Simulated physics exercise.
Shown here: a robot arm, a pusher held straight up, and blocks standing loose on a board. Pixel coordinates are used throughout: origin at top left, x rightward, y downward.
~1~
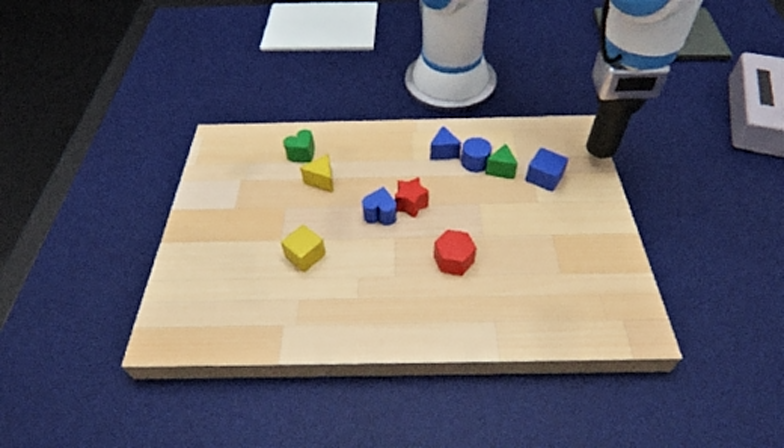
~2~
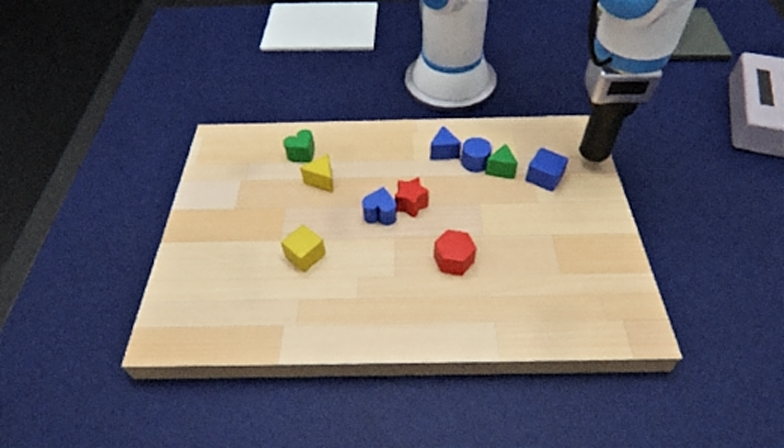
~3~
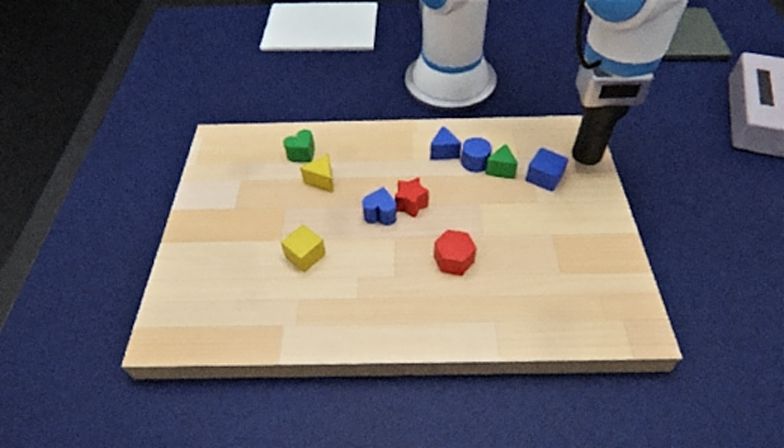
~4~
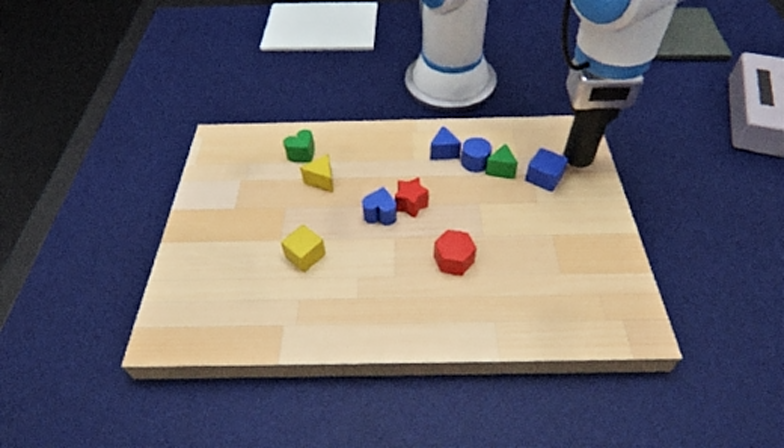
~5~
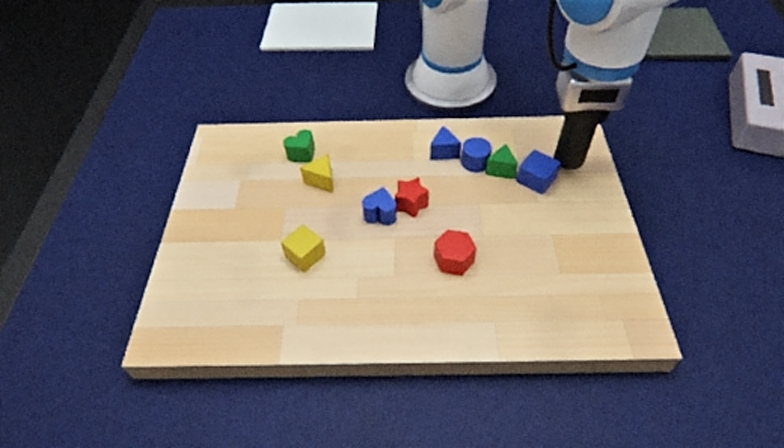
The robot arm's black pusher moved slowly left along the board's upper right side, then nudged the blue cube slightly left toward the green triangle, while the other colored blocks stayed still.
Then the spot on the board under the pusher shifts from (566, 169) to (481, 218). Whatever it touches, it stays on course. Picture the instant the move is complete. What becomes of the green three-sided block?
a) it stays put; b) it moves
(a)
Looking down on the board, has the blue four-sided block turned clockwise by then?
I'd say yes.
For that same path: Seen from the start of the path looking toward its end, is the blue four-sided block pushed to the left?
Answer: No.
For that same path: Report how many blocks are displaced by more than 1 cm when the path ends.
The way I see it, the answer is one.
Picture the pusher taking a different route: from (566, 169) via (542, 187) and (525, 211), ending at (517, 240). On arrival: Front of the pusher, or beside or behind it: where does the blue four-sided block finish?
Once the path is finished, the blue four-sided block lies beside or behind the pusher.
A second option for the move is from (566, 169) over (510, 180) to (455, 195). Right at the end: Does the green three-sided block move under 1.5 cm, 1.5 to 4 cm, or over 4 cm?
It gets moved over 4 cm.
On the path given first. One third of the way, pusher at (542, 175); blue four-sided block at (514, 178), turned 30° clockwise.
Two thirds of the way, pusher at (513, 192); blue four-sided block at (481, 189), turned 55° clockwise.
At the end, pusher at (483, 209); green three-sided block not moved; blue four-sided block at (453, 193), turned 80° clockwise.
